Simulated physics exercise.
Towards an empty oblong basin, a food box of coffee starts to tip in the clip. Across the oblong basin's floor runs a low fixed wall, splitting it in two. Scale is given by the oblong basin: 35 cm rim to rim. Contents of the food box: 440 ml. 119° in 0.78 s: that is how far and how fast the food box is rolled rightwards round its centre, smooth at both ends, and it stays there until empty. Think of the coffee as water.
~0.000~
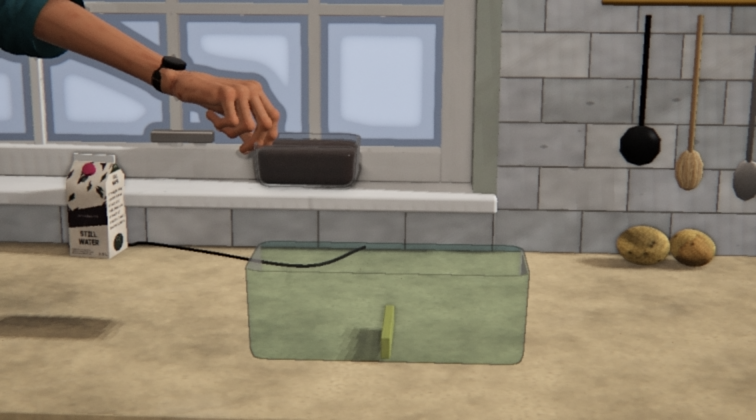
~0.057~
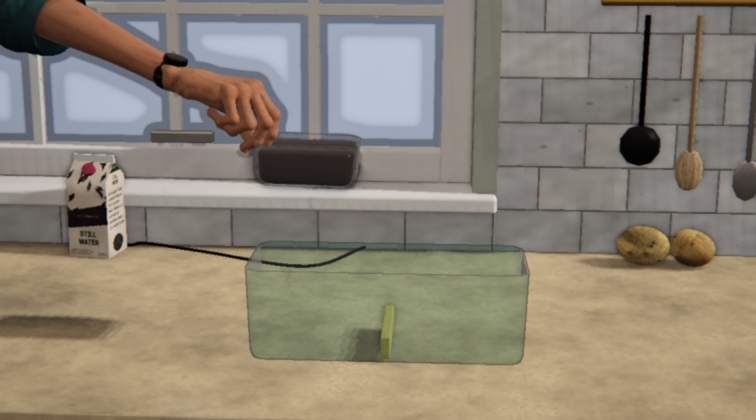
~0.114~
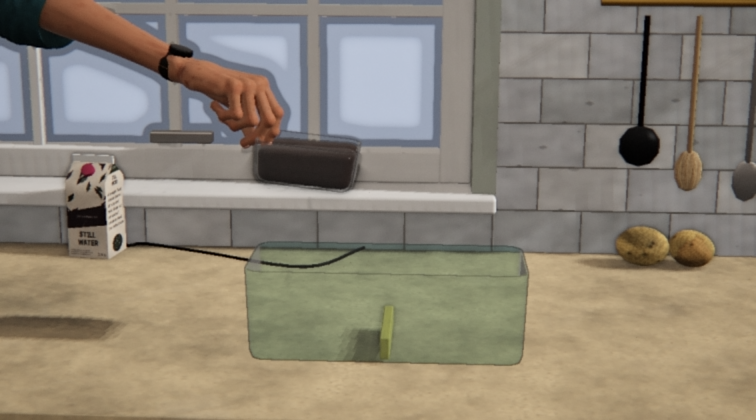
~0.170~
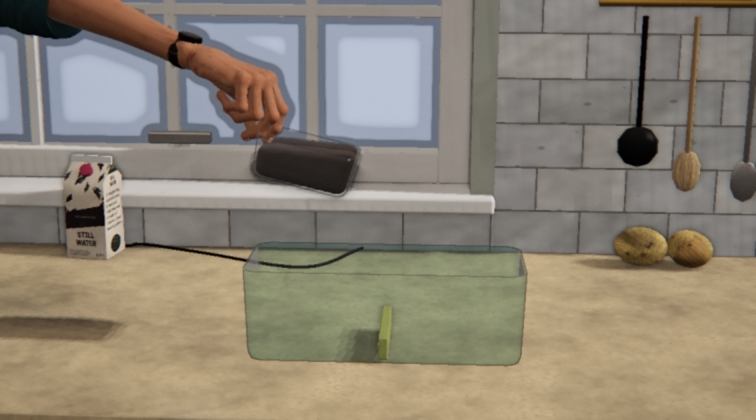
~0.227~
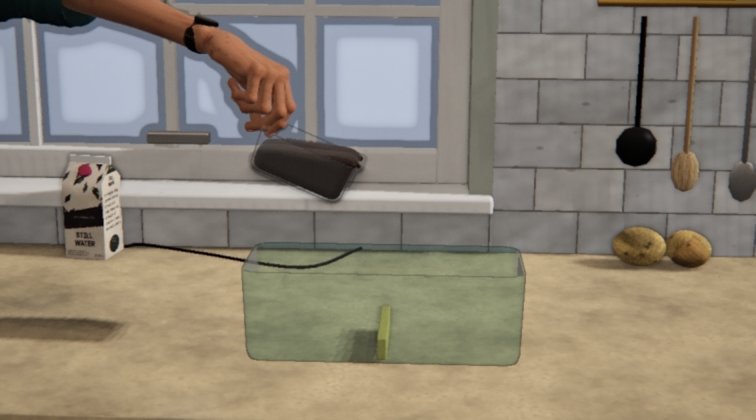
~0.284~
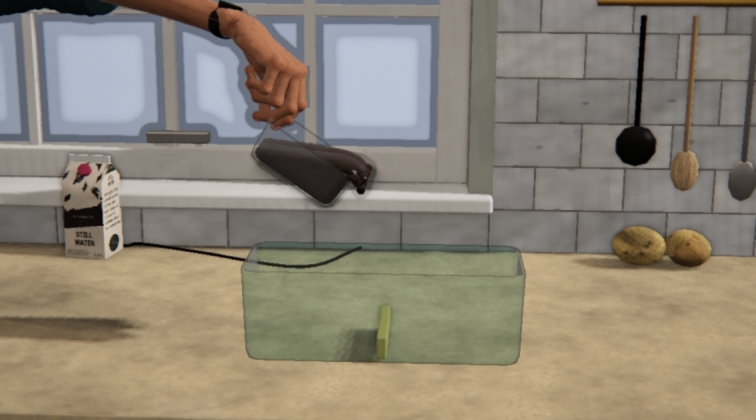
A kitchen counter is seen from the front at a slightly raised angle, with a window behind it and grey wall tiles to the right. A green-tinted see-through oblong basin with a low upright divider stands mid-counter, a black cord behind, a carton left, potatoes and hanging utensils right. A hand tilts a clear box of dark liquid rightwards, and liquid starts leaving its right edge.
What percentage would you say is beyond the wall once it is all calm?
I would put it at about 68 per cent.
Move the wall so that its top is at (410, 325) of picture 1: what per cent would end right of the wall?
In that case, some 40 percent.
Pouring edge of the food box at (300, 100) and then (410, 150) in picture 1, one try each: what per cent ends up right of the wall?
15 in a hundred, followed by 80 in a hundred.
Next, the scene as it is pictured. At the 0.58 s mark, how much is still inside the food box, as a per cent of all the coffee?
Some 6 % of it is still there.
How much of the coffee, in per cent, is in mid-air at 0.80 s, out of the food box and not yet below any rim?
About 3 percent.
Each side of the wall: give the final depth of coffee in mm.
Around 6 mm deep on the left, around 14 mm deep on the right.
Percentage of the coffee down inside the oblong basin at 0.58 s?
About 72 per cent.
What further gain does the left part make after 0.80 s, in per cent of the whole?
It comes to near 2 per cent.
By 0.58 s the tilt is 101° and 6 per cent is still to pour, 10 is left of the wall and 62 right of it.
By 0.80 s the tilt is 119° and 0 per cent is still to pour, 29 is left of the wall and 69 right of it.
By 1.03 s the tilt is 119° and 0 per cent is still to pour, 31 is left of the wall and 69 right of it.
By 1.28 s the tilt is 119° and 0 per cent is still to pour, 31 is left of the wall and 68 right of it.
At rest 31 per cent lies left of the wall, 68 right of it and 1 outside.
